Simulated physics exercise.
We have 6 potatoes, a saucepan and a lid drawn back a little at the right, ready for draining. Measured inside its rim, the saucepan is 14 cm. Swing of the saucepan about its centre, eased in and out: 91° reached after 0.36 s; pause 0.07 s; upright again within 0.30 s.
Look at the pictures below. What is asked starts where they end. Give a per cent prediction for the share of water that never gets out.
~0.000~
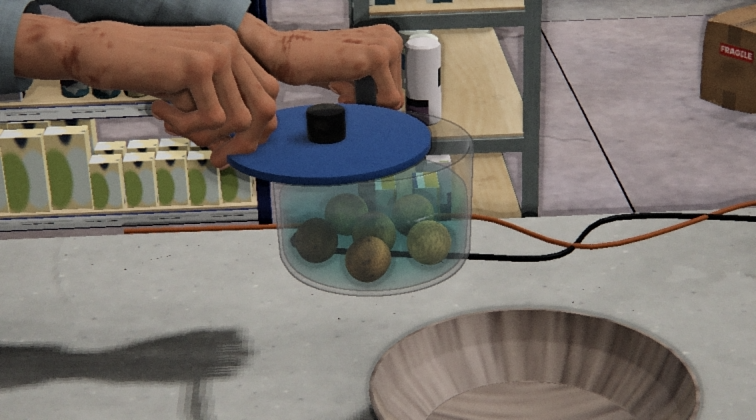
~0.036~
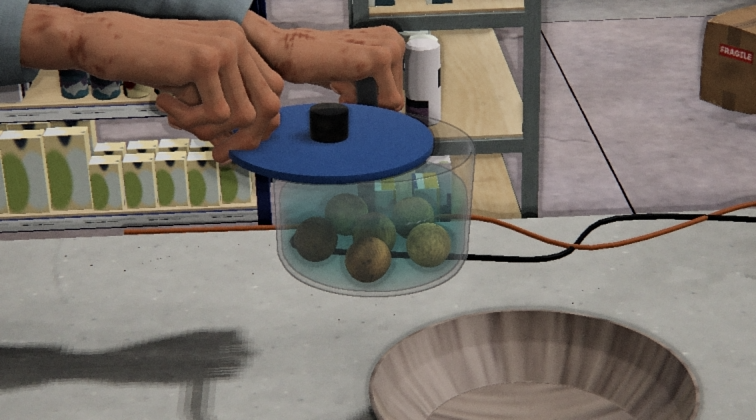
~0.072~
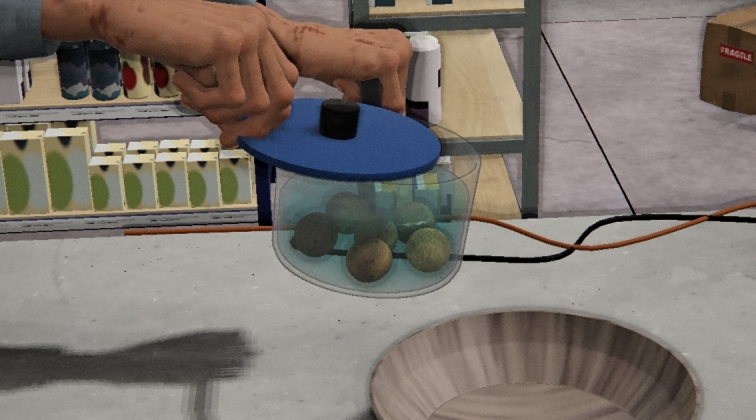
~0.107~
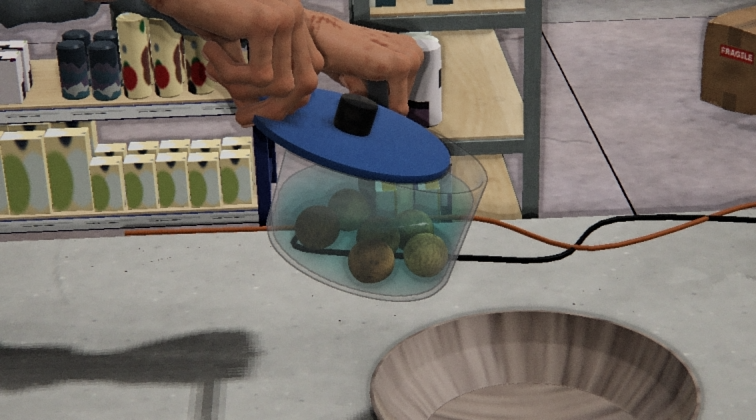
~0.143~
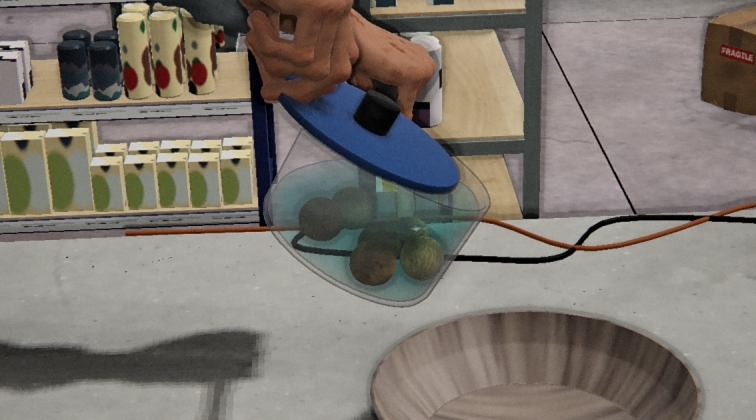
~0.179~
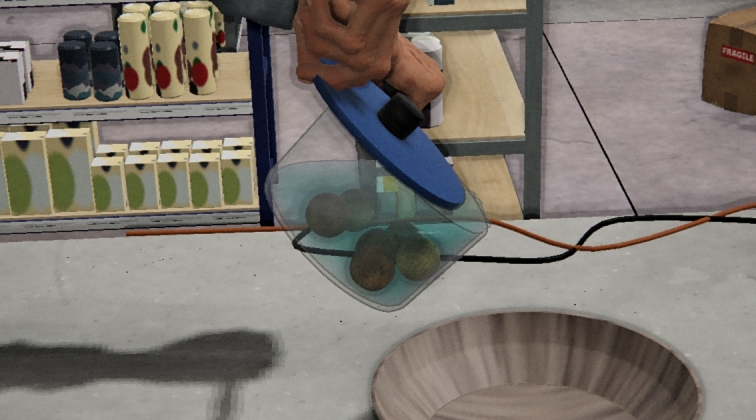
I would say close to 35 per cent is left.
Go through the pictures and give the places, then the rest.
The first picture shows tilt 0°; pouring edge (471, 143); surface from (278, 192) to (467, 184); the lid's edge is at (428, 136), 27 mm short of the rim.
The second picture shows tilt 2°; pouring edge (473, 147); surface from (278, 192) to (467, 186).
The third picture shows tilt 9°; pouring edge (478, 159); surface from (279, 192) to (470, 188).
The fourth picture shows tilt 19°; pouring edge (484, 176); surface from (279, 191) to (475, 191).
The fifth picture shows tilt 31°; pouring edge (487, 199); surface from (272, 188) to (481, 197).
The sixth picture shows tilt 45°; pouring edge (484, 224); surface from (270, 179) to (472, 204); 1 per cent is over the edge; the lid's edge is at (460, 192), 27 mm short of the rim.
After 0.32 s the tilt is 88° and 68 per cent of the water is still in the saucepan.
After 0.42 s the tilt is 91° and 46 per cent of the water is still in the saucepan.
After 0.52 s the tilt is 70° and 36 per cent of the water is still in the saucepan.
After 0.64 s the tilt is 19° and 35 per cent of the water is still in the saucepan.
In the end 35 per cent of the water is still in the saucepan.
